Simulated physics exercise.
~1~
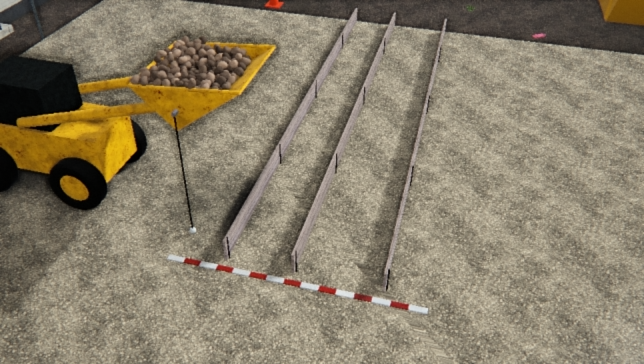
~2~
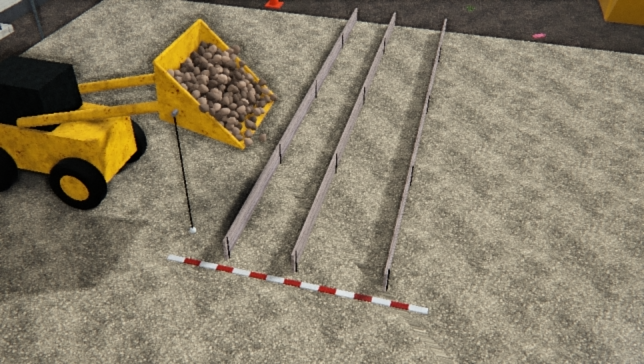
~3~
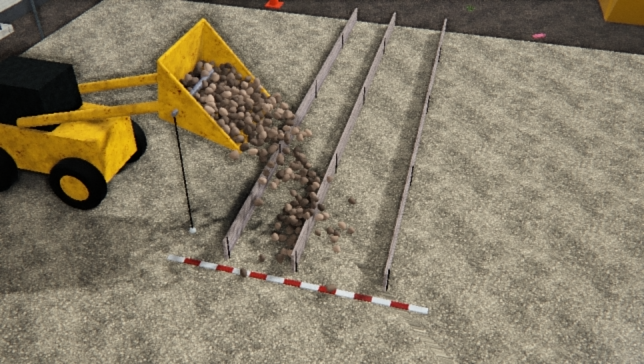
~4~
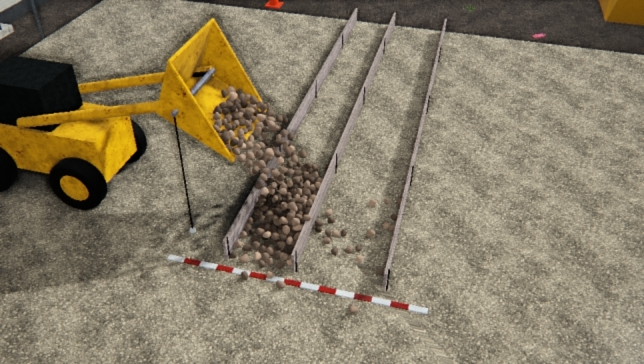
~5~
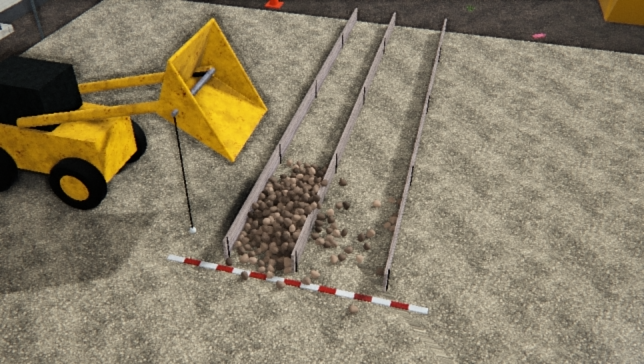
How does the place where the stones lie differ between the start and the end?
At the start the stones are heaped in the raised yellow bucket at the upper left. At the end they lie on the floor lower and further right, mostly between the left and middle planks near the striped bar, with a few beyond the middle plank.
On a pale, gritty floor, a yellow loader at the left holds a raised bucket heaped with rounded brown stones beside three long, thin planks. A striped red and white bar lies across the near ends of the planks. The bucket tips forward and down to the right, and the stones slide to its lip. They spill over the left plank in a stream, some scattering past the middle one. The bucket tilts further and empties. At the end, most stones lie heaped between the left and middle planks, with a few strewn beyond the middle plank.
